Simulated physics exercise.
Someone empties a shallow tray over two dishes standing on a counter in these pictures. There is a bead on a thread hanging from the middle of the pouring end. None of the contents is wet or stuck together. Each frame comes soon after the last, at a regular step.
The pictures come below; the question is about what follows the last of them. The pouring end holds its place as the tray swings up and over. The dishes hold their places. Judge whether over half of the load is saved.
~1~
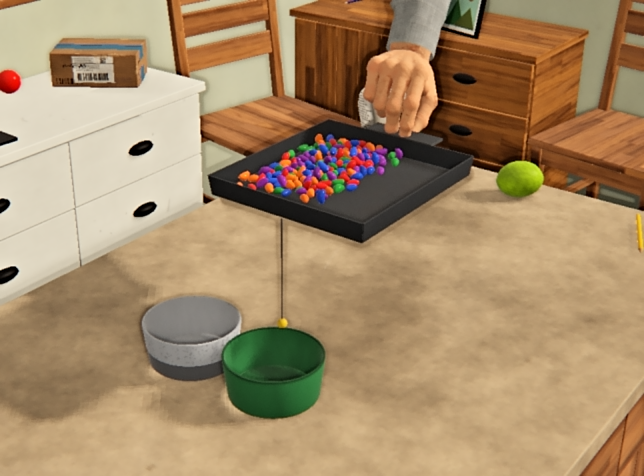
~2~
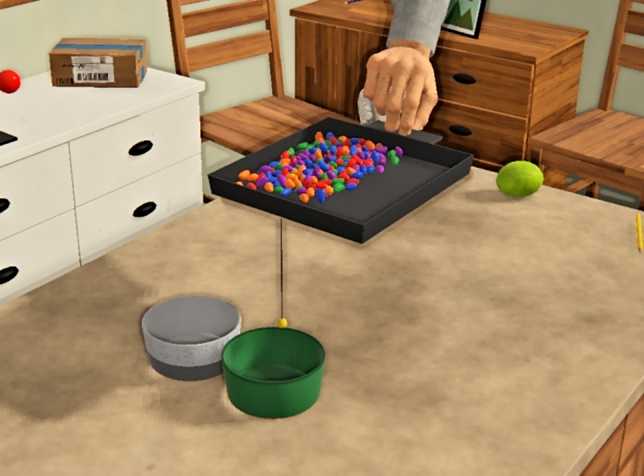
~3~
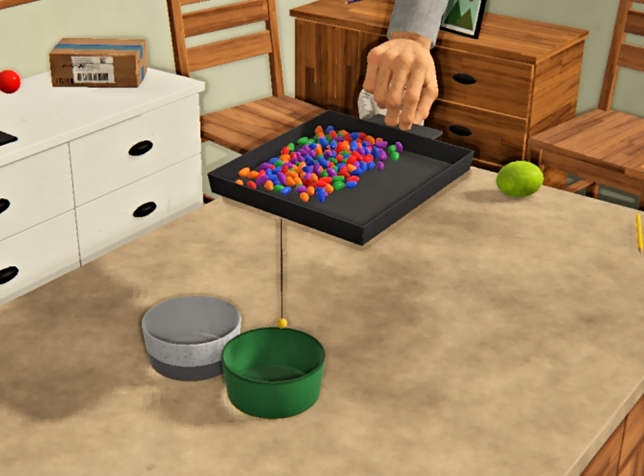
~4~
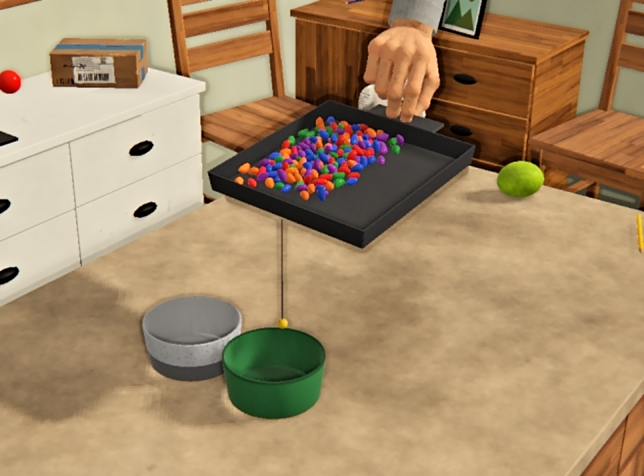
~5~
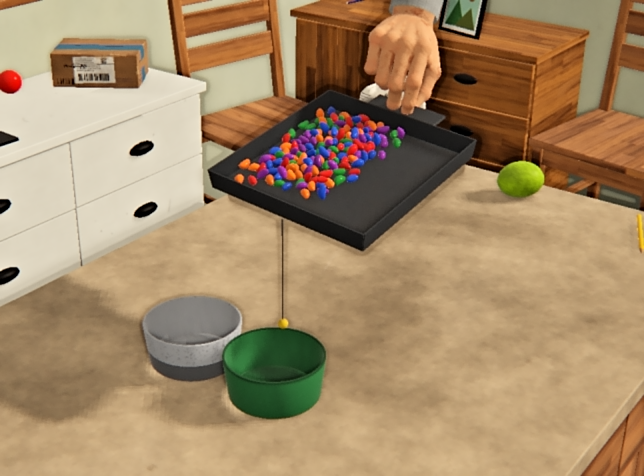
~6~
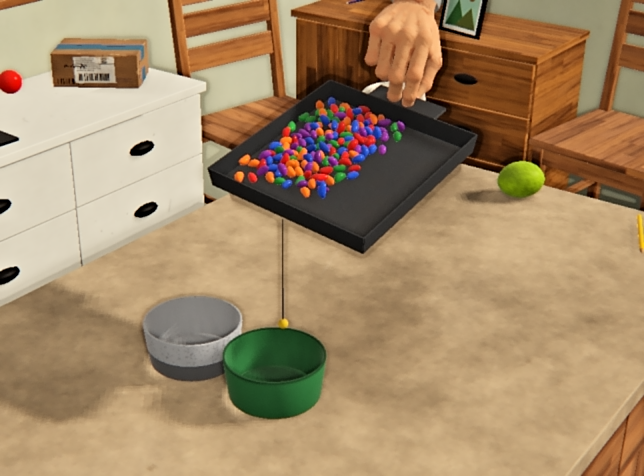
Pretty clear the dishes gather a lesser part of what falls.
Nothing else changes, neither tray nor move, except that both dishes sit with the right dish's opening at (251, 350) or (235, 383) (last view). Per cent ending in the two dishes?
Trial 1 0%, trial 2 0%.
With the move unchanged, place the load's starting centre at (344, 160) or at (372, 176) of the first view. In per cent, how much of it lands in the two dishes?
From the first start you get 20 in a hundred, from the second 20 in a hundred.
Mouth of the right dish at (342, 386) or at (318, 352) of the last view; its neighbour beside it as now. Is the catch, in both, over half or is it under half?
So that's a greater portion the first time round, a greater portion the second.
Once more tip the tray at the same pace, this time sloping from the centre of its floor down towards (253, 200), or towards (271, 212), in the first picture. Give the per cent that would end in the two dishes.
90 % then 80 %, roughly.
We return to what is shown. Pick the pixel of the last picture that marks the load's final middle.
Somewhere close to (351, 413) in the last picture.
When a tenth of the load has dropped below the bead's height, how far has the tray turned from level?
About 100 degrees.
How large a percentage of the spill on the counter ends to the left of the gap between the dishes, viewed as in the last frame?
I'd put it at close to 0 per cent.
Soon after the last picture, tray tipped steeply; all on the tray.
A little later, tray tipped right over; nearly all on the tray; a stray few outside both.
Later still, tray tipped past a quarter turn; about a quarter in the right dish; most outside both.
At rest, tray tipped past a quarter turn; about a quarter in the right dish; none in the left dish; most outside both.
